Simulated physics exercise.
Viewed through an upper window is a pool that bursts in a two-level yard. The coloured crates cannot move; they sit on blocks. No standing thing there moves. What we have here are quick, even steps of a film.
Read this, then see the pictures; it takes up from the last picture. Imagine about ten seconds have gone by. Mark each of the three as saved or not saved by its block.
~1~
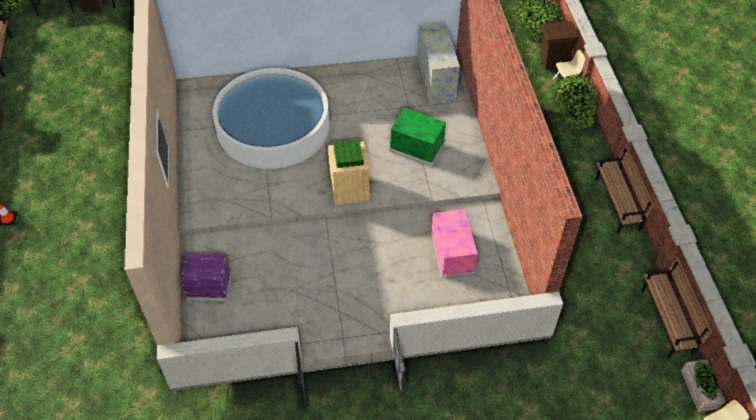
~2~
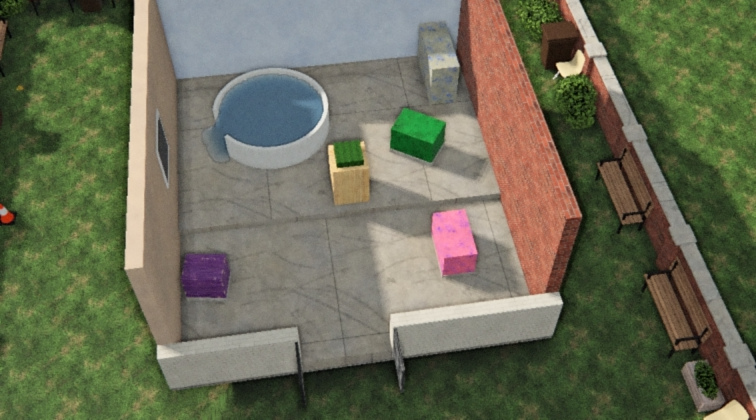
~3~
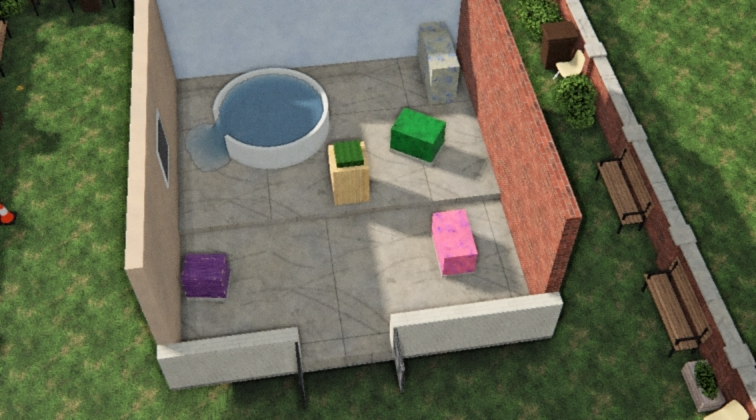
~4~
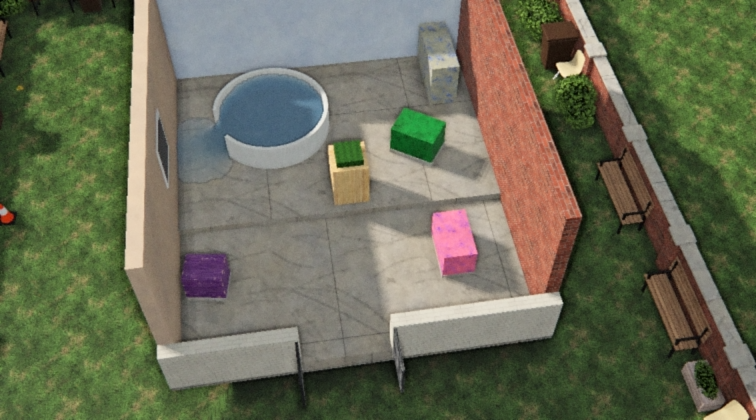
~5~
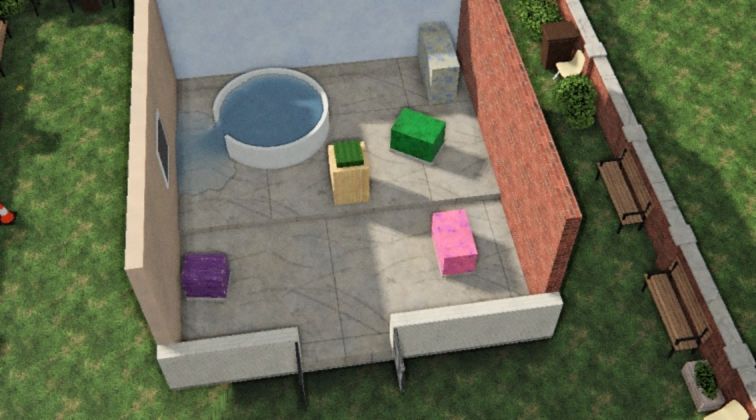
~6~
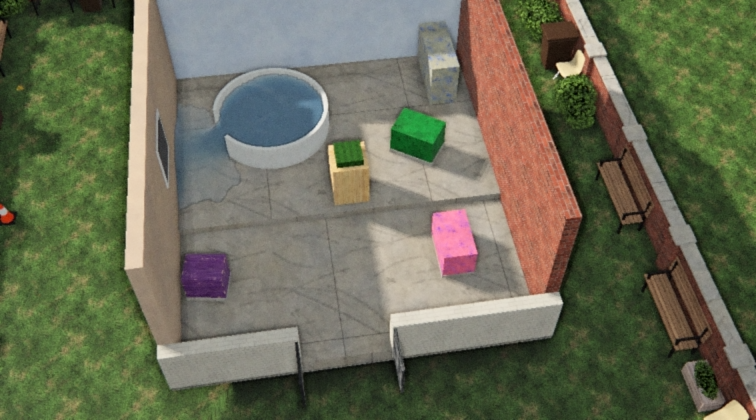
Purple crate - not saved; pink crate - not saved; green crate - saved.
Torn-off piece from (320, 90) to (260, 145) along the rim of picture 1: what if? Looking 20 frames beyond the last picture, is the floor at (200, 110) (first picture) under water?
Spared.
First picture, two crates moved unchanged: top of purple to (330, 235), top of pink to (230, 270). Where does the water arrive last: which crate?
My pick is the one in green.
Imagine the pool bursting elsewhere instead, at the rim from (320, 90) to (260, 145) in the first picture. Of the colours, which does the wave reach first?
I say the crate marked green.
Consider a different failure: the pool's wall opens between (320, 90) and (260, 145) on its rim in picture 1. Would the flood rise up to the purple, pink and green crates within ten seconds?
I'd expect the purple crate remains untouched, the pink crate goes wet, and the green crate goes wet.
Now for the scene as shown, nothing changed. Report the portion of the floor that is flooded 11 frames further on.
The answer is around 20 per cent.
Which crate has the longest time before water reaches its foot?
The green-painted one, I reckon.
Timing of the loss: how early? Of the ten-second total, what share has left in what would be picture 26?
Around 0 percent.
A moment on, water covers 10 % of the floor; the purple crate water round its plinth, the pink crate not reached, the green crate not reached.
Next, water covers 20 % of the floor; the purple crate water round its plinth, the pink crate not reached, the green crate not reached.
Then, water covers 40 % of the floor; the purple crate water round its plinth, the pink crate not reached, the green crate not reached.
Later, water covers 65 % of the floor; the purple crate water round its plinth, the pink crate water round its plinth, the green crate water round its plinth.
In the end, water covers 80 % of the floor; the purple crate was topped, the pink crate was topped, the green crate stayed above the water.
